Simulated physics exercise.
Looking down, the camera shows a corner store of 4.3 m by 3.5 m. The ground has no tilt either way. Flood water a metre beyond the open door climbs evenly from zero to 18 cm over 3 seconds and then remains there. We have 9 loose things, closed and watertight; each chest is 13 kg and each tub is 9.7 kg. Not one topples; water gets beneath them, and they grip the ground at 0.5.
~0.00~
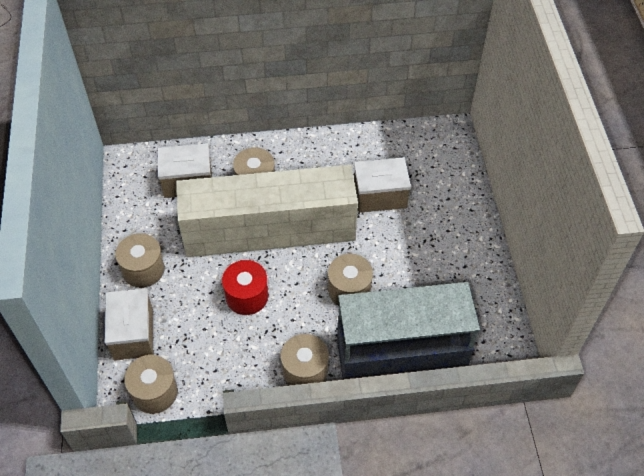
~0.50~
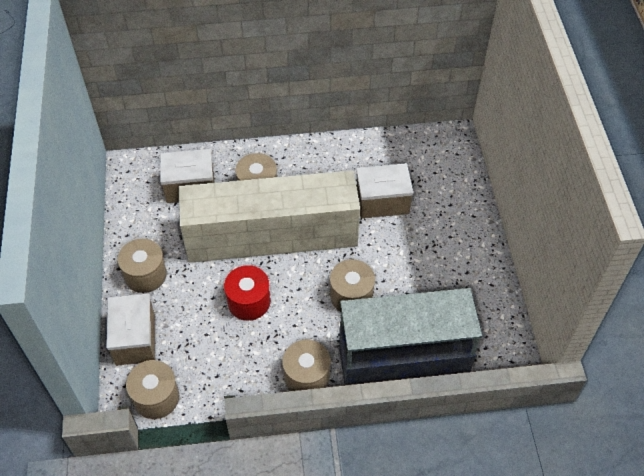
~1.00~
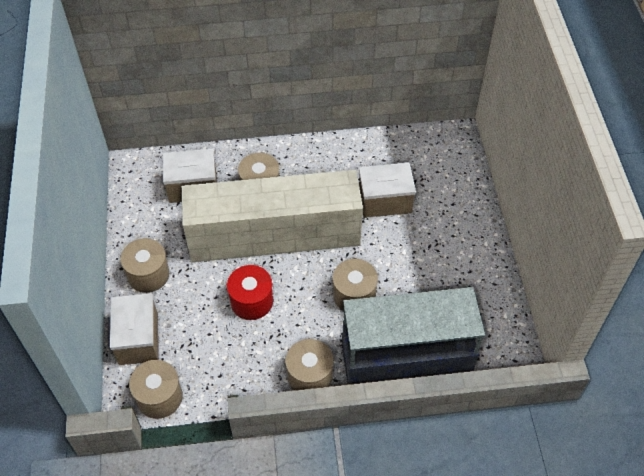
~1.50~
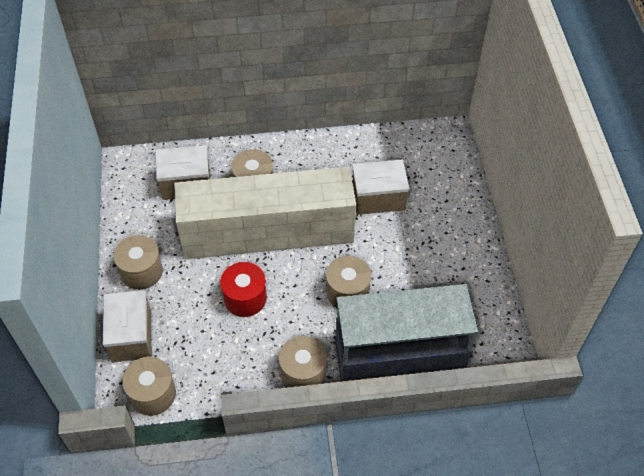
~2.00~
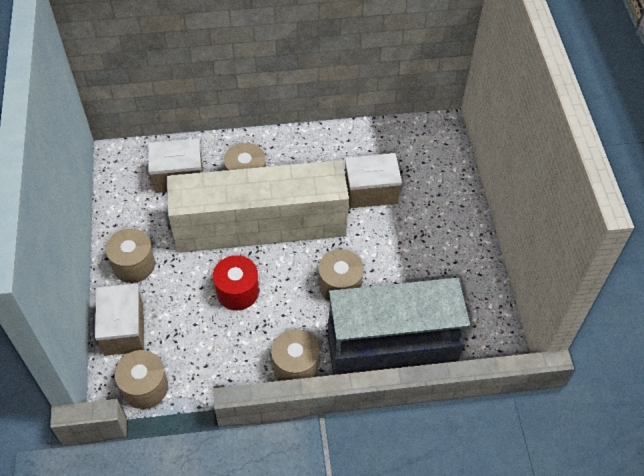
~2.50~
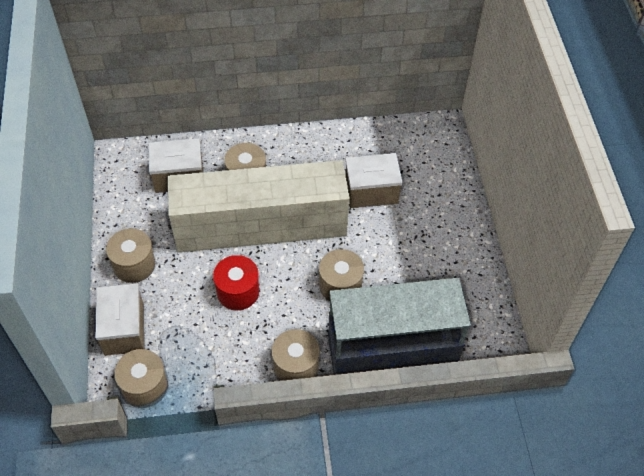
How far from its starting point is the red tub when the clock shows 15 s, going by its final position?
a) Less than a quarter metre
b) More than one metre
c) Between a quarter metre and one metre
Answer: B.
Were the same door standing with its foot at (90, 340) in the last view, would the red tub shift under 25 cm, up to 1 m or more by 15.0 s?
Well, the red tub ends up distant in that setup.
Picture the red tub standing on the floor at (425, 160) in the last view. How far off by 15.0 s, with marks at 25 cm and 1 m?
Here it heads a good way off.
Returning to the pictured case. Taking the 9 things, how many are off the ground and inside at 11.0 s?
That would be 3 of them.
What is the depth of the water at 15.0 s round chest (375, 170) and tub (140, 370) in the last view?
Close to 11 and 10 centimetres.
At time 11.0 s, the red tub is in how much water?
Depth: About 5 cm.
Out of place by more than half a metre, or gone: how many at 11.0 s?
I make it 7.
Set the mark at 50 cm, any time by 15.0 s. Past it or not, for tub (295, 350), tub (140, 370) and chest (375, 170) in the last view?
Below, above, above.
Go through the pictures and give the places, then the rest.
The first picture shows the red tub at (245, 279) rests on the ground; 0.0 m2 under water; 0 of 9 have shifted.
The second picture shows the red tub at (247, 284) rests on the ground; water covers 0.0 m2; 0 of 9 have shifted.
The third picture shows the red tub at (250, 284), on the bottom; 0.0 m2 under water; 0 of 9 have shifted.
The fourth picture shows the red tub at (243, 281), on the bottom; water covers 0.0 m2; 0 of 9 have shifted.
The fifth picture shows the red tub at (235, 274), on the bottom; 0.1 m2 under water; 0 of 9 have shifted.
The sixth picture shows the red tub at (236, 274), on the bottom; water covers 0.4 m2; 0 of 9 have shifted.
After 3.5 s the red tub is near (236, 274), 0.0 m from its start, aground; 0 afloat.
After 6.8 s the red tub is near (377, 232), 1.5 m from its start, aground; 3 afloat.
After 11.0 s the red tub is near (394, 227), 1.7 m from its start, aground; 3 afloat.
After 15.0 s the red tub is near (419, 266), 1.8 m from its start, afloat; 9 afloat.
